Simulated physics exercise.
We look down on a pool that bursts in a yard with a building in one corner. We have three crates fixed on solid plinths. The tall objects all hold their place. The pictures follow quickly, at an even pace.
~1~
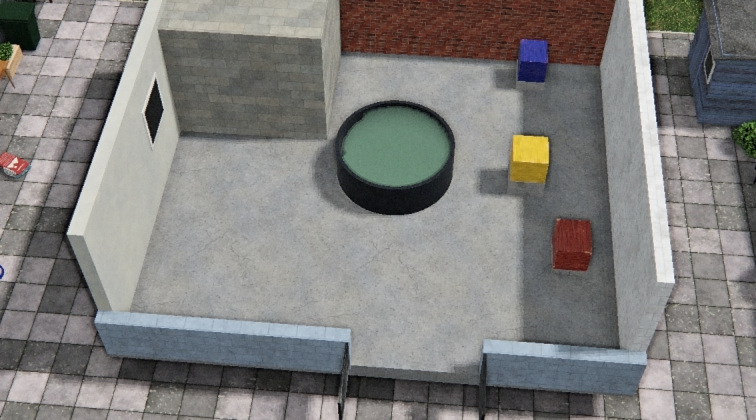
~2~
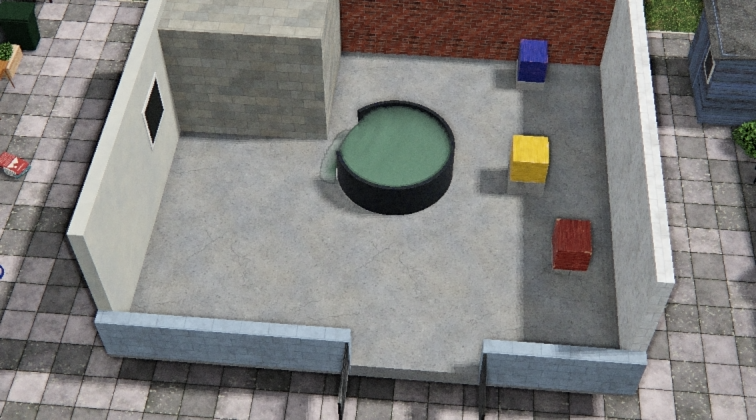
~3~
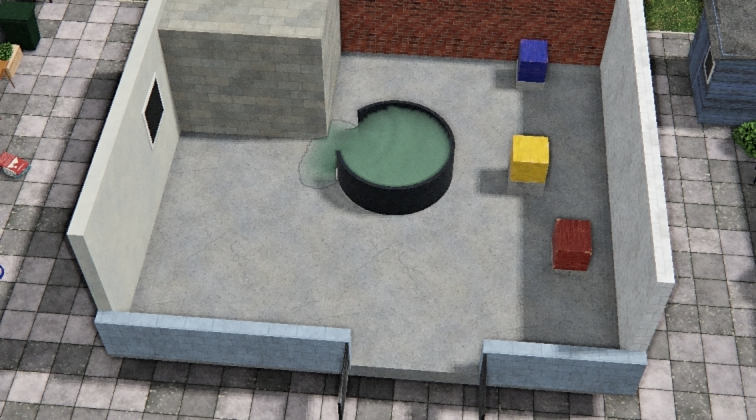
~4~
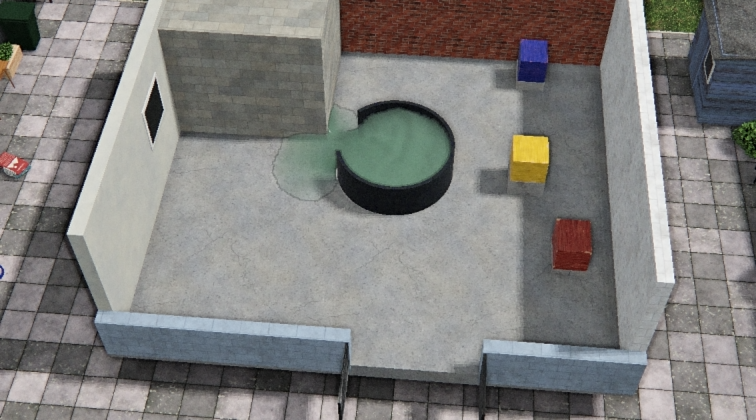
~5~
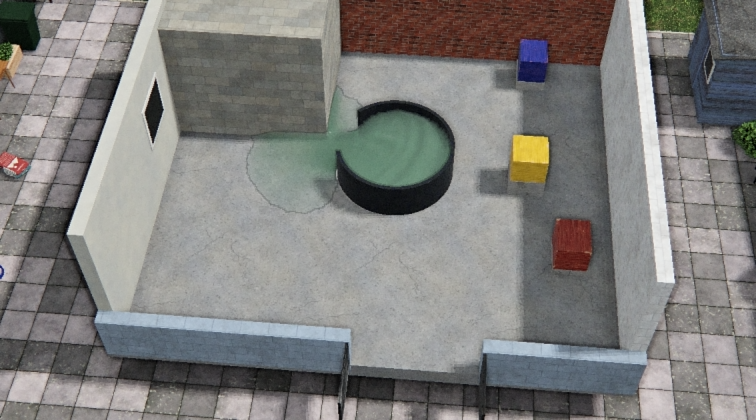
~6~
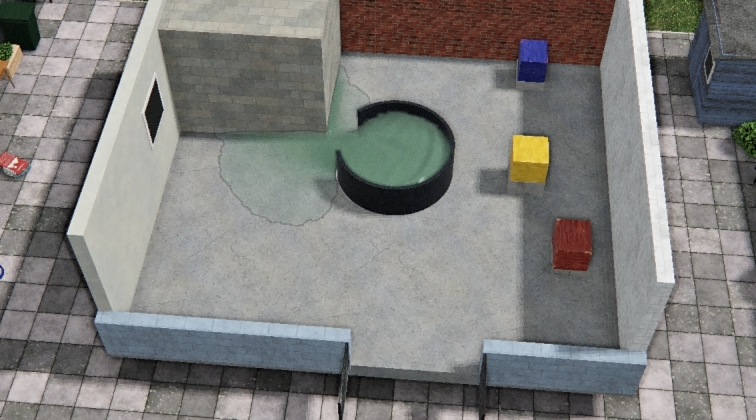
Green water pours from a gap in the round tank's left side and spreads across the grey yard.
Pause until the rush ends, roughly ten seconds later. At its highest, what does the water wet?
The blue crate is protected by its plinth. The red crate is protected by its plinth. The yellow crate is protected by its plinth.
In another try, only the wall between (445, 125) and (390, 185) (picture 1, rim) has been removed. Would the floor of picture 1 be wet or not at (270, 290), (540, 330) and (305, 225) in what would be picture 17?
Those three places would be still unsoaked, soaking and still unsoaked, in that order.
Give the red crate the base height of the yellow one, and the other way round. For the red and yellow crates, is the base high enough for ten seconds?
In short: The red crate is not reached; the yellow crate is not reached.
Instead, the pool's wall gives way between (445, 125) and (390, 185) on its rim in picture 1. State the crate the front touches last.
It's the crate marked blue.
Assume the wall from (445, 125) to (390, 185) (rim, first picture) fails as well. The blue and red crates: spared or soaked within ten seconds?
As I see it, the blue one is not reached, and the red one gets reached.
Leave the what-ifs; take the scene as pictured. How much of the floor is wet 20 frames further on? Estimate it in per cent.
Around 35 percent.
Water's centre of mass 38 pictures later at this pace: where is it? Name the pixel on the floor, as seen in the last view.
Somewhere around (313, 208) in the last view.
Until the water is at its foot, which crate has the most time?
Pick: The red crate.
A moment on, water covers 20 % of the floor; the blue crate not reached, the red crate not reached, the yellow crate not reached.
Next, water covers 25 % of the floor; the blue crate not reached, the red crate not reached, the yellow crate not reached.
Then, water covers 35 % of the floor; the blue crate water round its plinth, the red crate not reached, the yellow crate not reached.
Later, water covers 70 % of the floor; the blue crate water round its plinth, the red crate not reached, the yellow crate water round its plinth.
In the end, water covers 100 % of the floor; the blue crate stayed above the water, the red crate stayed above the water, the yellow crate stayed above the water.
